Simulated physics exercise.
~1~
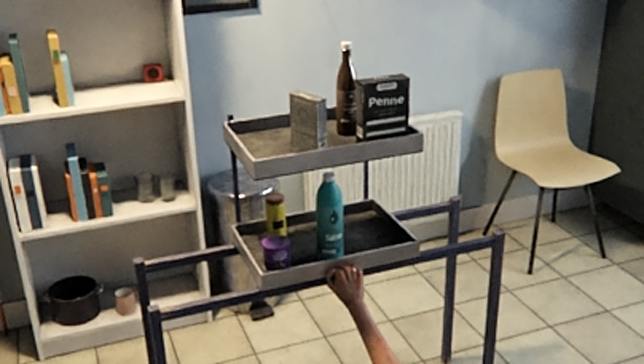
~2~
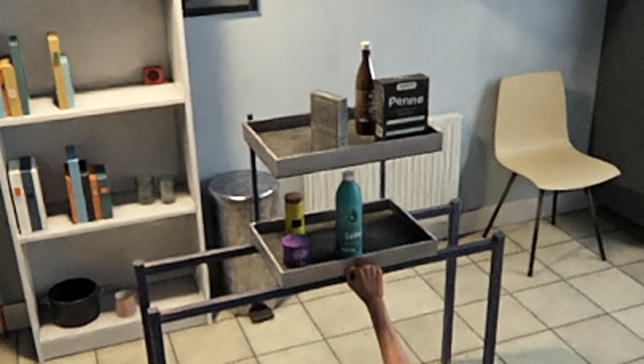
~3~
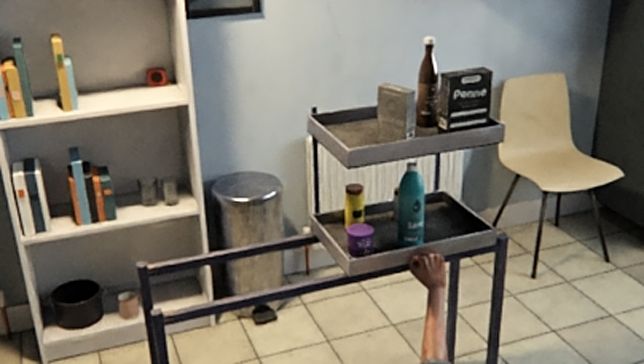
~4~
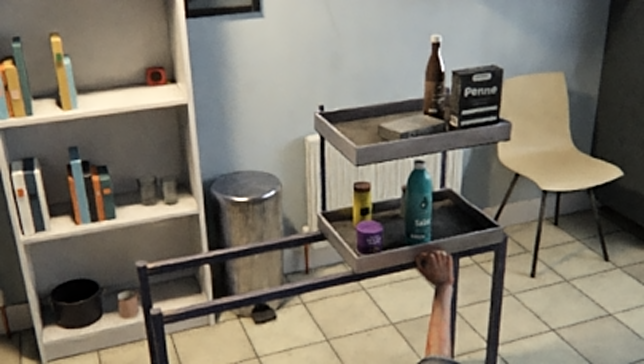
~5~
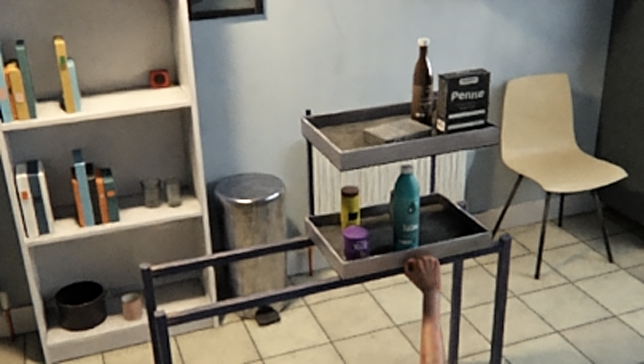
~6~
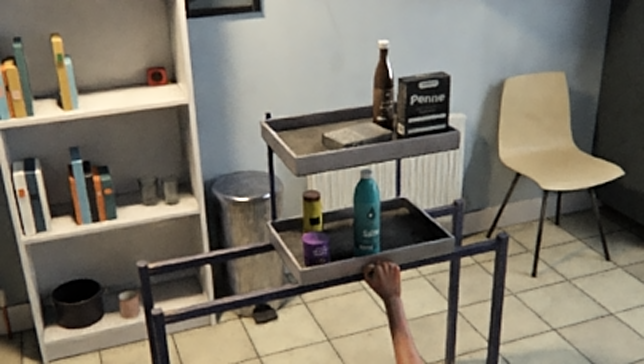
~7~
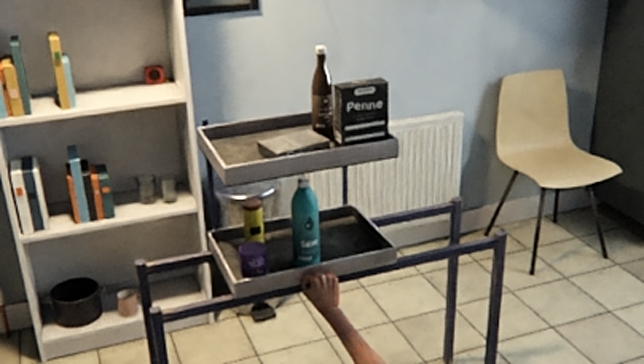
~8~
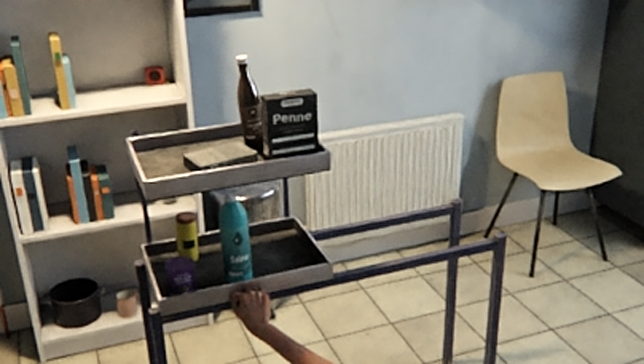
Hand sliding a two-tier tray right along rails, the upper grey packet toppling, then left, with the bottles staying upright.
